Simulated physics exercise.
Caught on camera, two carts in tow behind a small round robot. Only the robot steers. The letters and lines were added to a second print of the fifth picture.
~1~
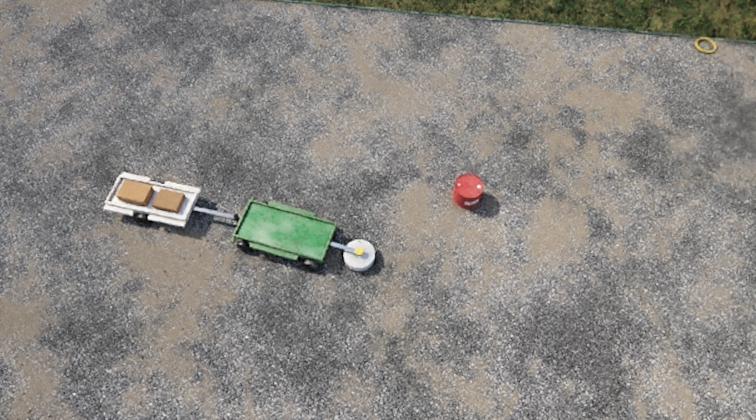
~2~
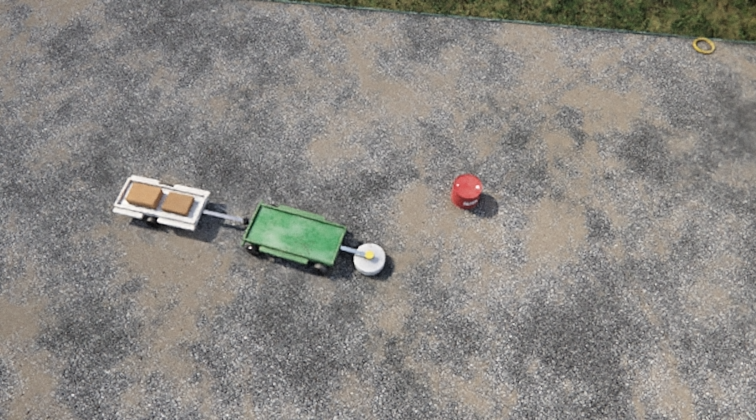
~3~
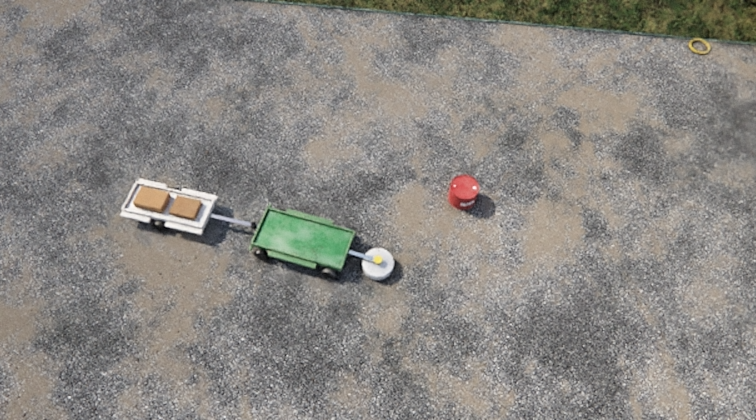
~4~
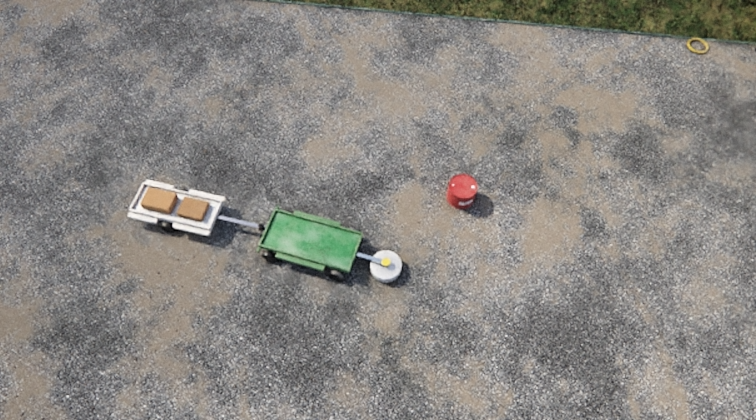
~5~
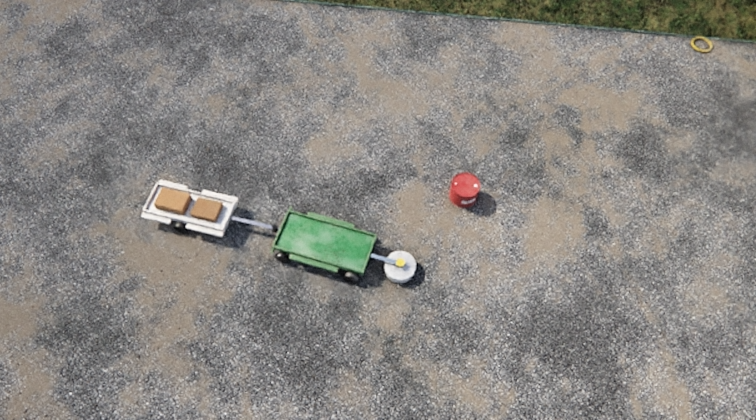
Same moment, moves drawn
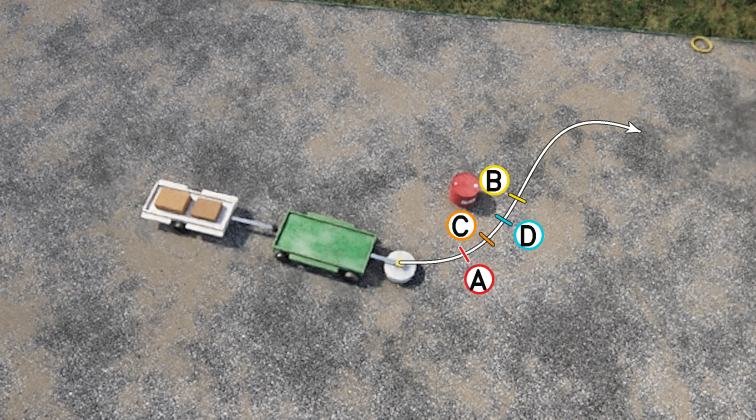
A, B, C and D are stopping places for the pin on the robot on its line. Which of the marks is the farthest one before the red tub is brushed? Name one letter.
No farther than B.
On the marked copy, A at (464, 254); B at (517, 198); C at (487, 239); D at (504, 220); the route from (401, 262) via (525, 183) to (640, 132).
Taking B. A third of the way, robot (454, 261), last cart (238, 219).
Two thirds of the way, robot (494, 235), last cart (280, 229).
When it is over, robot (516, 202), last cart (317, 236); nothing has been touched.
As for the rest, A is safe but short; C is safe but short; D is safe but short.
